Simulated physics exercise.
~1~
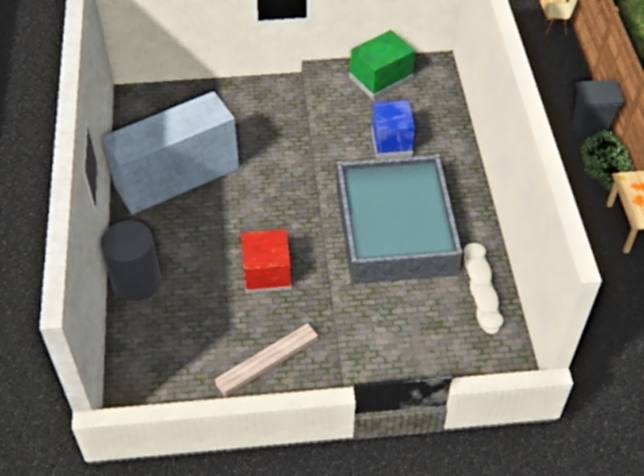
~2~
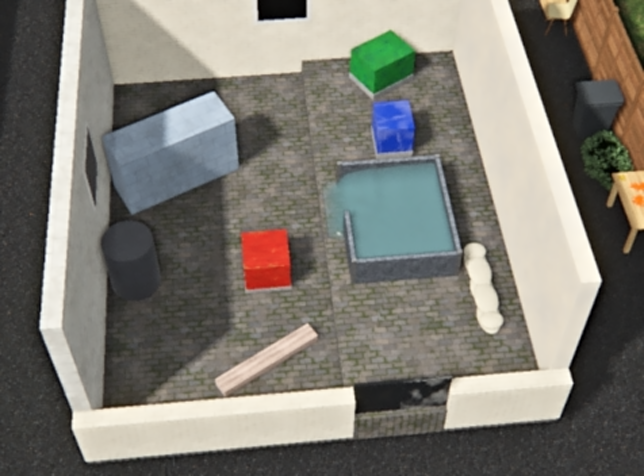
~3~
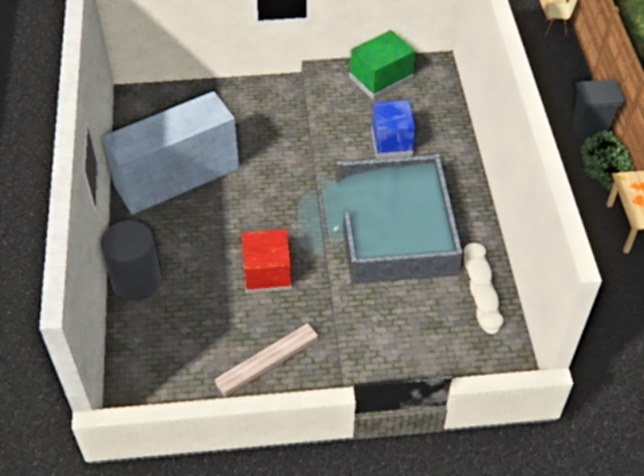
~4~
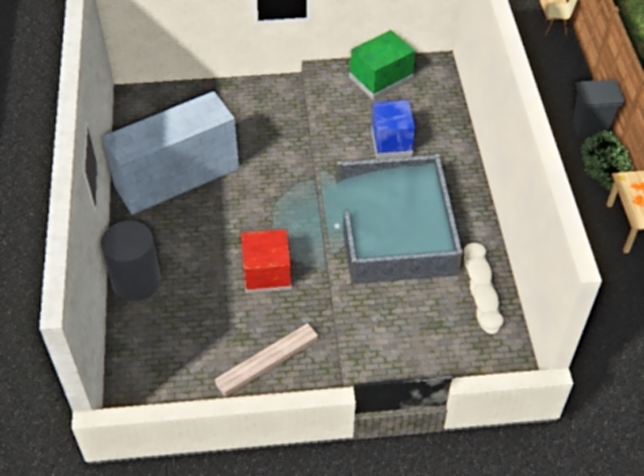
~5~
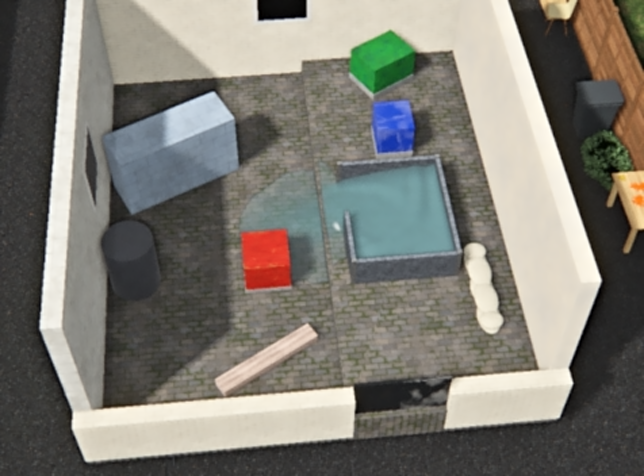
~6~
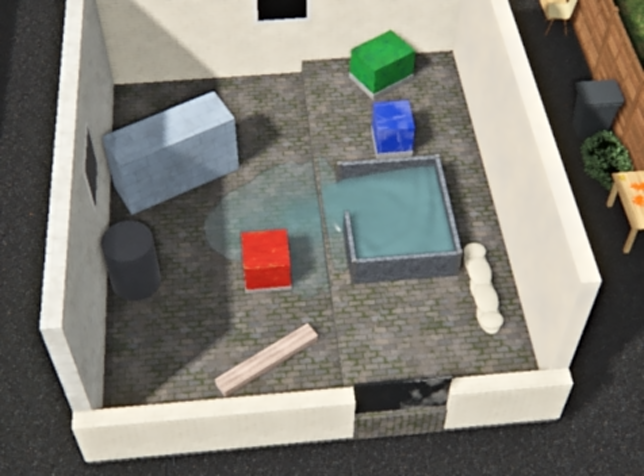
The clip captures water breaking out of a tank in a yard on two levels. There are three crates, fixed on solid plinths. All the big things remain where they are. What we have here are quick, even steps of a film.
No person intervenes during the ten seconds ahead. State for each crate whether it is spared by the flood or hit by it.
In the end the green crate is left alone by the water, the red crate is lapped by the water, the blue crate is left alone by the water.
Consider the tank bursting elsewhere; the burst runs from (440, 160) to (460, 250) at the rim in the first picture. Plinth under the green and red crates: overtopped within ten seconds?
The green crate is flooded and the red crate is untouched.
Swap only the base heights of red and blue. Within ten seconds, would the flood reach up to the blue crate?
Result: The blue crate is untouched.
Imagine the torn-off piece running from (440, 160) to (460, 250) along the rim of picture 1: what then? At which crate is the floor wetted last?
It's the crate marked red.
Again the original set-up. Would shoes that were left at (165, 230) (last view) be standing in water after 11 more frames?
Result for the point: Waterlogged.
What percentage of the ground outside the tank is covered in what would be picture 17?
Some 25 per cent.
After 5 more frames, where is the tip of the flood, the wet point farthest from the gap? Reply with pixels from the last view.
My guess would be about (110, 214).
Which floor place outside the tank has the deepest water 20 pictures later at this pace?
I'd go with (111, 205) as the deepest place.
A moment on, water covers 20 % of the floor; the green crate not reached, the red crate water round its plinth, the blue crate not reached.
Next, water covers 25 % of the floor; the green crate not reached, the red crate water round its plinth, the blue crate not reached.
Then, water covers 35 % of the floor; the green crate not reached, the red crate water round its plinth, the blue crate not reached.
Later, water covers 50 % of the floor; the green crate not reached, the red crate water round its plinth, the blue crate not reached.
In the end, water covers 60 % of the floor; the green crate stayed above the water, the red crate was topped, the blue crate stayed above the water.
